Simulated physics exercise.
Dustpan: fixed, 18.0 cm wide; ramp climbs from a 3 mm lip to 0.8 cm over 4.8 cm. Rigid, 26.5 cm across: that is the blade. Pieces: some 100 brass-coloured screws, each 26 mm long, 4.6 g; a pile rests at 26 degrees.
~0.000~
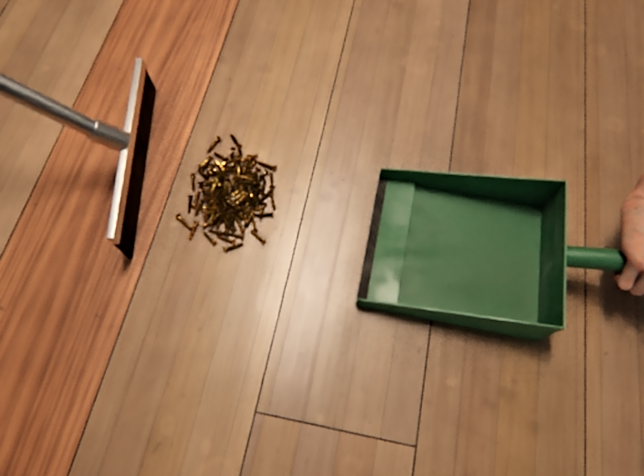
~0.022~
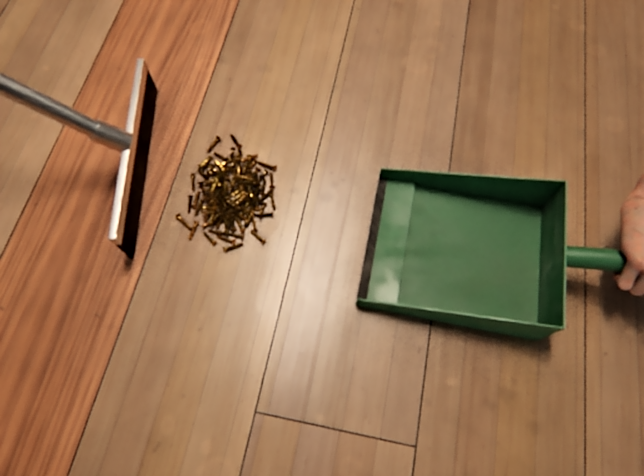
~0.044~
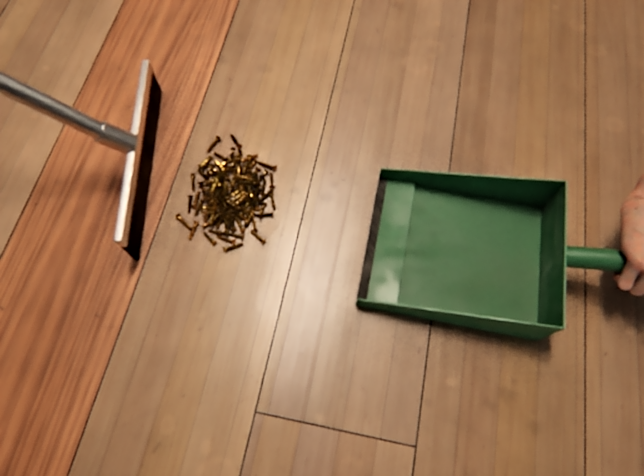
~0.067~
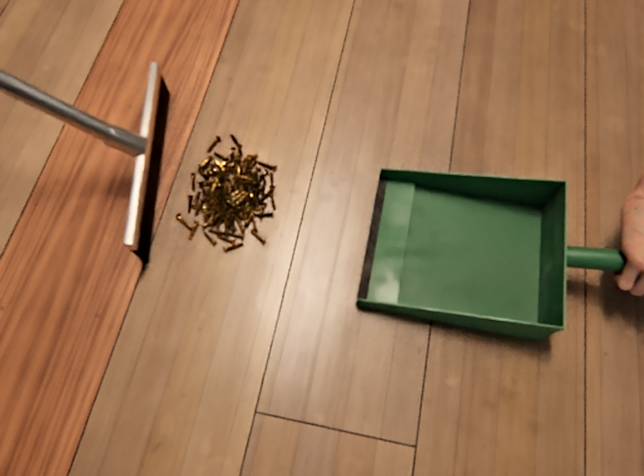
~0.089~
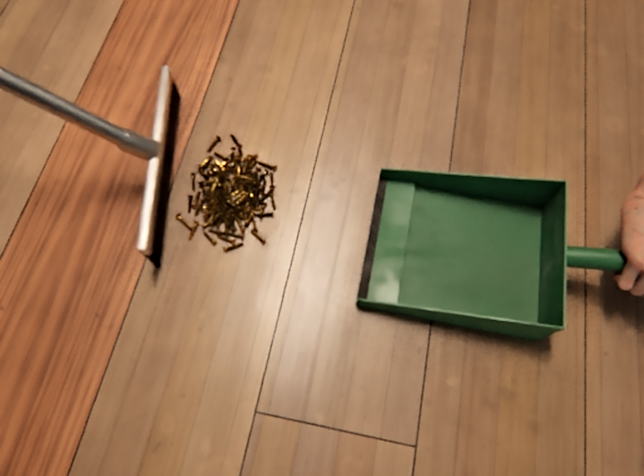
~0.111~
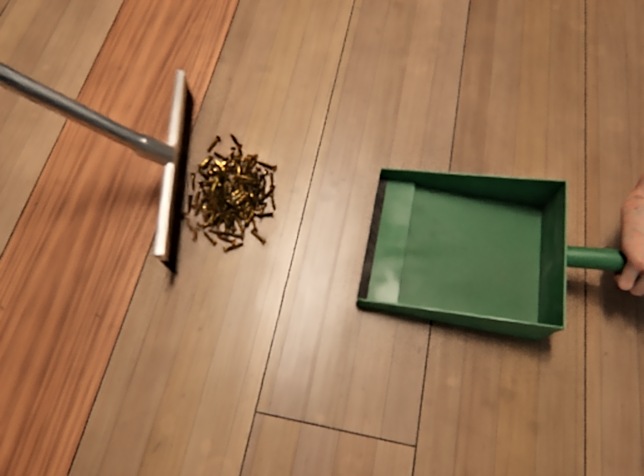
A hand at the right edge holds the handle of a green dustpan that lies on a wood-plank floor, seen from above at a slant. The pan's open side faces a small heap of brass-coloured screws left of centre, and a grey-handled blade stands at the left over a redder plank. The blade slides right to the heap's near edge, nudging a couple of screws, while the pan, hand and camera stay still.
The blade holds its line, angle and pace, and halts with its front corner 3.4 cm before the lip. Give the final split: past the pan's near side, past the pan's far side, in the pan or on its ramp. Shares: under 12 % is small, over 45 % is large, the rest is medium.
Past the pan's near side: A small share; past the pan's far side: A medium share; in the pan or on its ramp: A medium share.
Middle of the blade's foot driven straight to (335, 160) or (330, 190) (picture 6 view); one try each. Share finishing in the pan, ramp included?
Some 35 in a hundred and 45 in a hundred.
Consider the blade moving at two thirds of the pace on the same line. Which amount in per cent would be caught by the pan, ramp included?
It would come to roughly 10 percent.
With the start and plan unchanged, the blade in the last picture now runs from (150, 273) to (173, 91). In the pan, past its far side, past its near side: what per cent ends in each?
Pan 5 % / far 15 % / near 10 %.
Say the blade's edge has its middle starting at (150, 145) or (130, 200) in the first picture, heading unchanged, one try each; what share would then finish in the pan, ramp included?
About 35 and 30 per cent.
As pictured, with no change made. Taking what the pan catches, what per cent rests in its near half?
About 50 percent of it.
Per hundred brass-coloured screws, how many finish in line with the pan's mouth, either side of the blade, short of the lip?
I'd say close to 50 per cent of them.
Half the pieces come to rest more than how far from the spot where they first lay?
20 cm or thereabouts.
Then, at 0.22 s, middle of the blade 15 cm from the lip; 0 % over the lip, far side 10 %, near side 0 %.
Then, at 0.29 s, middle of the blade 8 cm from the lip; 0 % over the lip, far side 15 %, near side 0 %.
After 0.51 s, middle of the blade 6 cm from the lip; 30 % over the lip, far side 20 %, near side 0 %.
In the end, at 1.3 s, near side 0 %, far side 20 %, pan 30 %, in front of the lip or behind the blade 50 %.
